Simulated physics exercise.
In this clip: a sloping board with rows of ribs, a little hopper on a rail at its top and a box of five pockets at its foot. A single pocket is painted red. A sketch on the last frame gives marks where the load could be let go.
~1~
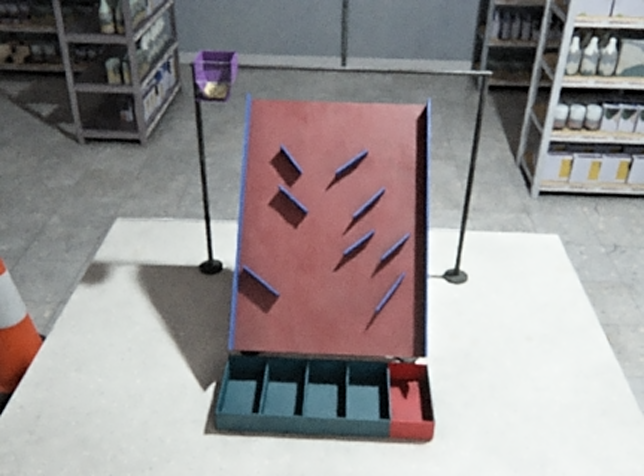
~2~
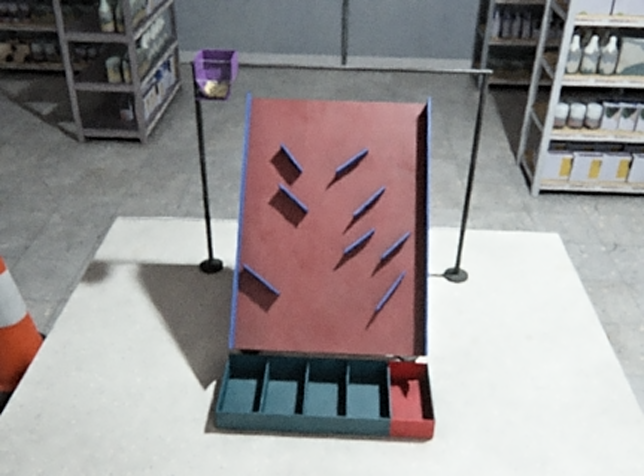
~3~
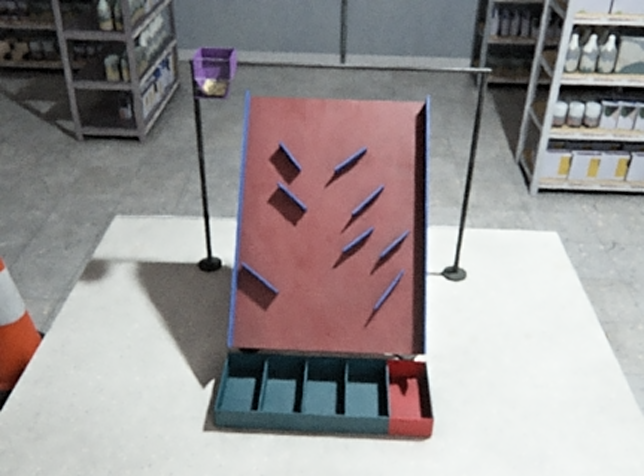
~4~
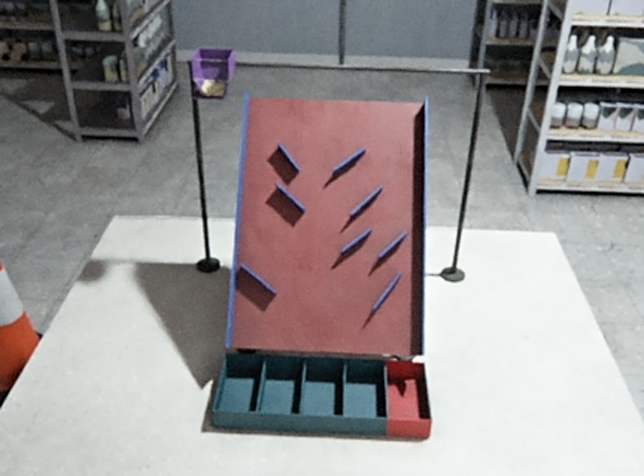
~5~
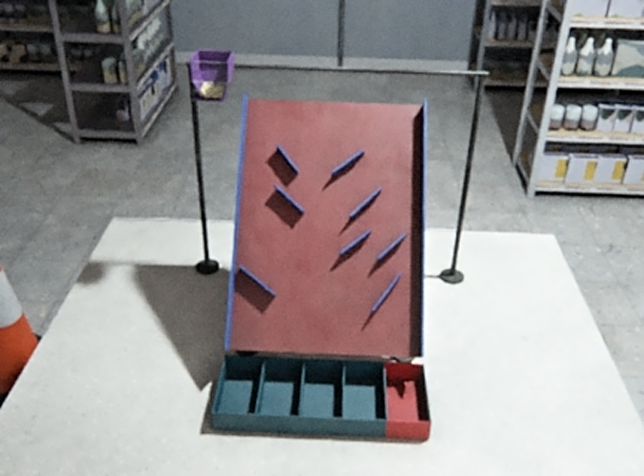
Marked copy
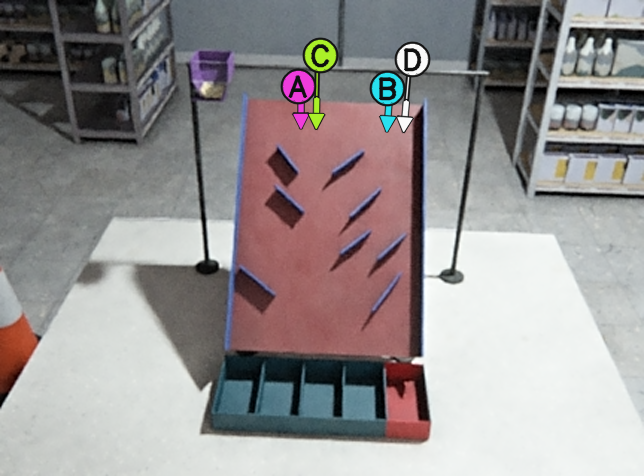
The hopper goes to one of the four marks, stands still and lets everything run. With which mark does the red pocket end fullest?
D works best here.
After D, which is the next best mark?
Mark B.
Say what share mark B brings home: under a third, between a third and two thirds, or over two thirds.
Mark B gives under a third.
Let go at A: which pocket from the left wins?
It is the third one.
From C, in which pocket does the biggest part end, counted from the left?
The third.
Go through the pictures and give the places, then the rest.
In the first frame, hopper at (218, 90), soya beans, door shut.
In the second frame, ribs (281, 143) to (301, 169), (336, 171) to (368, 149), (279, 184) to (307, 210).
In the third frame, ribs (353, 213) to (384, 185), (343, 251) to (373, 228), (380, 256) to (409, 231).
In the fourth frame, ribs (240, 263) to (276, 293), (373, 309) to (402, 271).
In the fifth frame, red pocket at (408, 429), number 5 of 5 from the left.
On the marked copy, mark A meets the board at (300, 122); mark B meets the board at (387, 126); mark C meets the board at (316, 123); mark D meets the board at (404, 126).
With A, none in the red pocket, nearly all in other pockets, a stray few outside the box.
With B, about a quarter in the red pocket, most in other pockets, a stray few outside the box.
With C, none in the red pocket, nearly all in other pockets, a small part outside the box.
With D, about a third in the red pocket, about half in other pockets, a stray few outside the box.
